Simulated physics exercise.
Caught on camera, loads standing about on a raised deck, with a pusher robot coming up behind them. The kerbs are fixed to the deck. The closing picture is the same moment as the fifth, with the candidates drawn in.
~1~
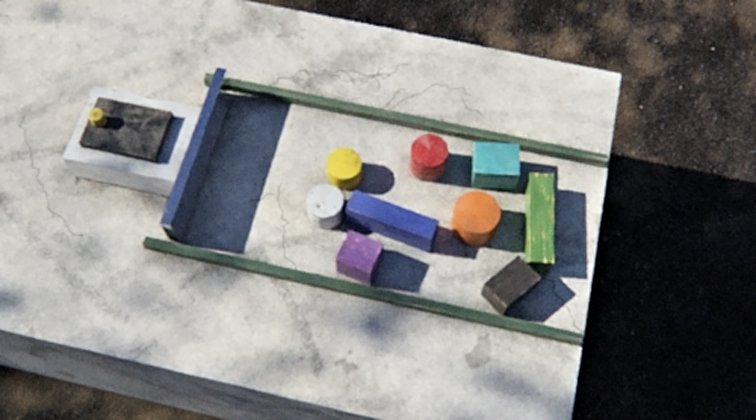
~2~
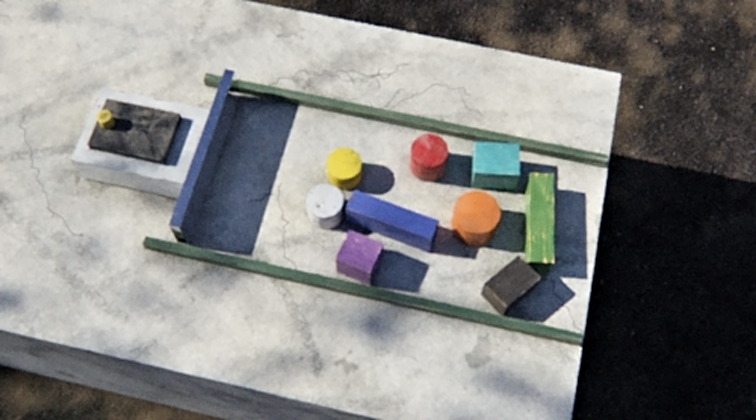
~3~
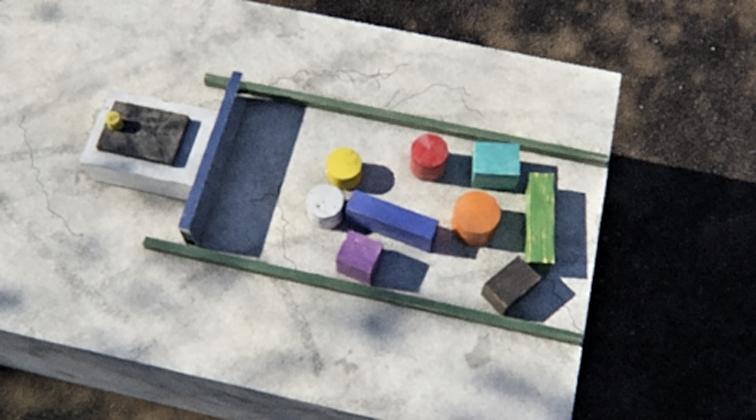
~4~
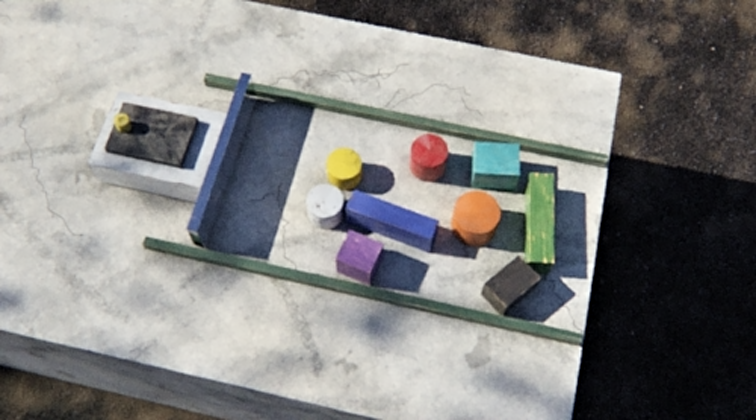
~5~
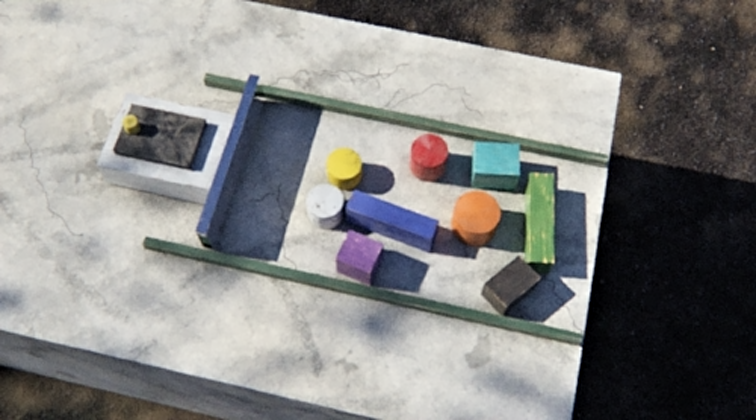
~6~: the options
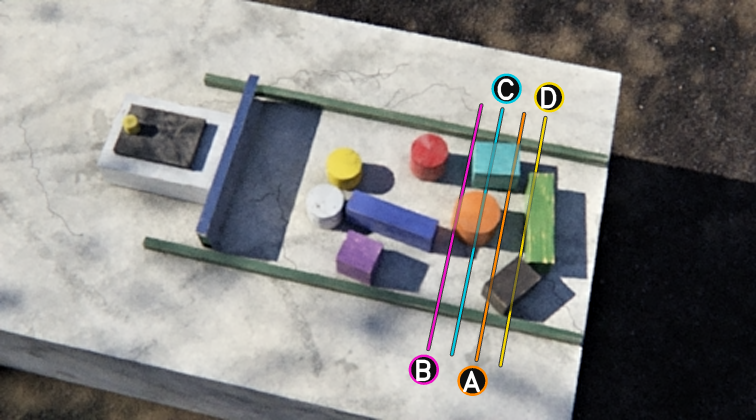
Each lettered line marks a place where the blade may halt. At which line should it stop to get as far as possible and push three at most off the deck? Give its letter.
No farther than D.
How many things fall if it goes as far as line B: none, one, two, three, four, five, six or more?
The count is none.
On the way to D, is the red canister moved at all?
Yes.
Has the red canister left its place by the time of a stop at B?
Yes.
On the marked copy, A at (502, 229); B at (456, 220); C at (479, 224); D at (524, 234).
With D. Early on, robot (270, 159); blue bar (414, 227); white canister (352, 214).
Further on, robot (377, 182); green bar (563, 226); black crate (524, 297).
At the end, robot (460, 199); green bar over the edge; blue bar over the edge; two fallen.
As for the rest, A is within the limit but short; B is within the limit but short; C is within the limit but short.
